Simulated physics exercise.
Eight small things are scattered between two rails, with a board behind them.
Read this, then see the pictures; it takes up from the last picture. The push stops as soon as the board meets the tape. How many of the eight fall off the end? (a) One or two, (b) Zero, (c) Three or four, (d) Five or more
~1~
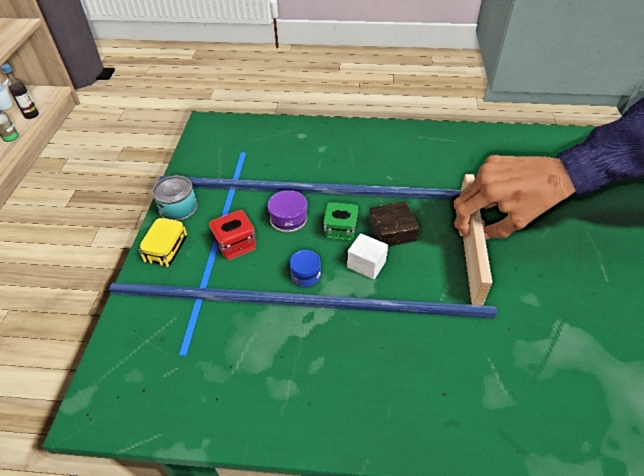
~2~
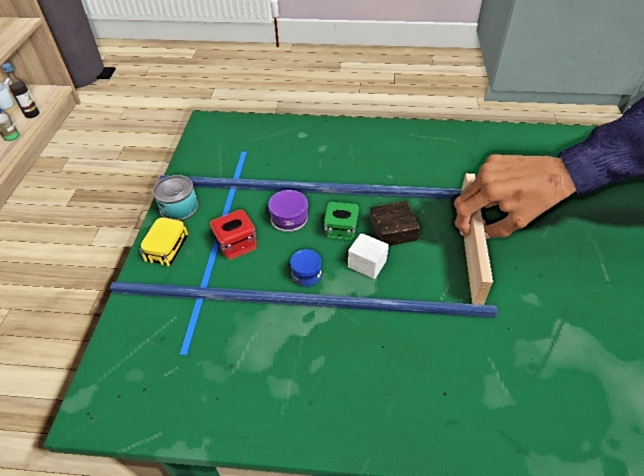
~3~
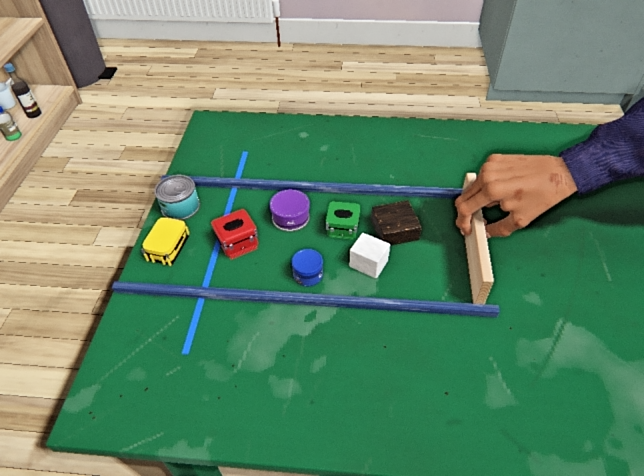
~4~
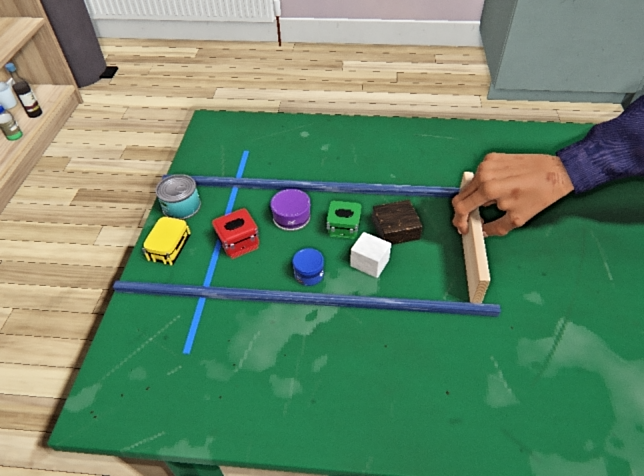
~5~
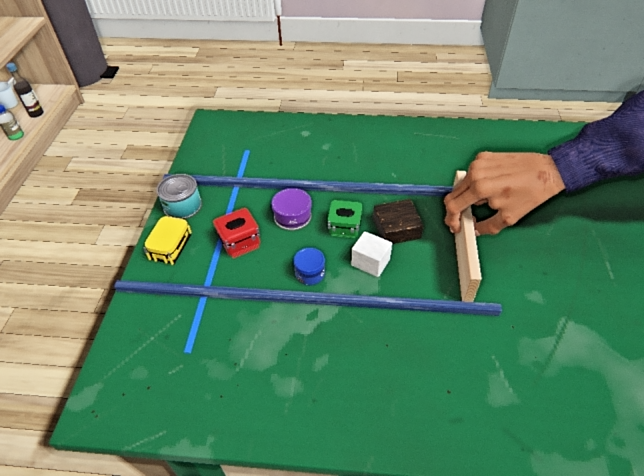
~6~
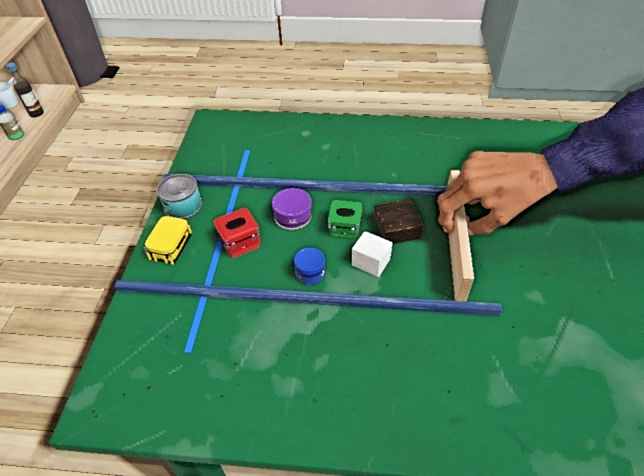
a.
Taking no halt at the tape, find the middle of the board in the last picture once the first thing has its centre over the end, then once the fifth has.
At (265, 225) for the first, at (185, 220) for the fifth.
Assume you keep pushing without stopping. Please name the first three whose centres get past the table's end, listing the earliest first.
Sequence: Turquoise pot, purple pot, yellow case.
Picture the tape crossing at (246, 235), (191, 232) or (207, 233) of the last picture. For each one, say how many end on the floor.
Respectively 1, 4 and 3.
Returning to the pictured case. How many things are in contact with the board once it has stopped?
Result: 2 in all.
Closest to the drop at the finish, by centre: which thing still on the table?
Answer: The yellow case.
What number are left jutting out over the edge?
1 is the number.
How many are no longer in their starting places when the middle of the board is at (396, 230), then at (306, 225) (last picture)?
In order, the tallies are 2 and 6.
Soon after, none off yet; turquoise pot at rest near (180, 196); yellow case at rest near (169, 240); red case at rest near (238, 233).
After that, none off yet; turquoise pot moving near (173, 196); yellow case at rest near (169, 240); red case displaced a little near (221, 239).
In the end, the number that fall off is one or two; gone, purple pot and turquoise pot.
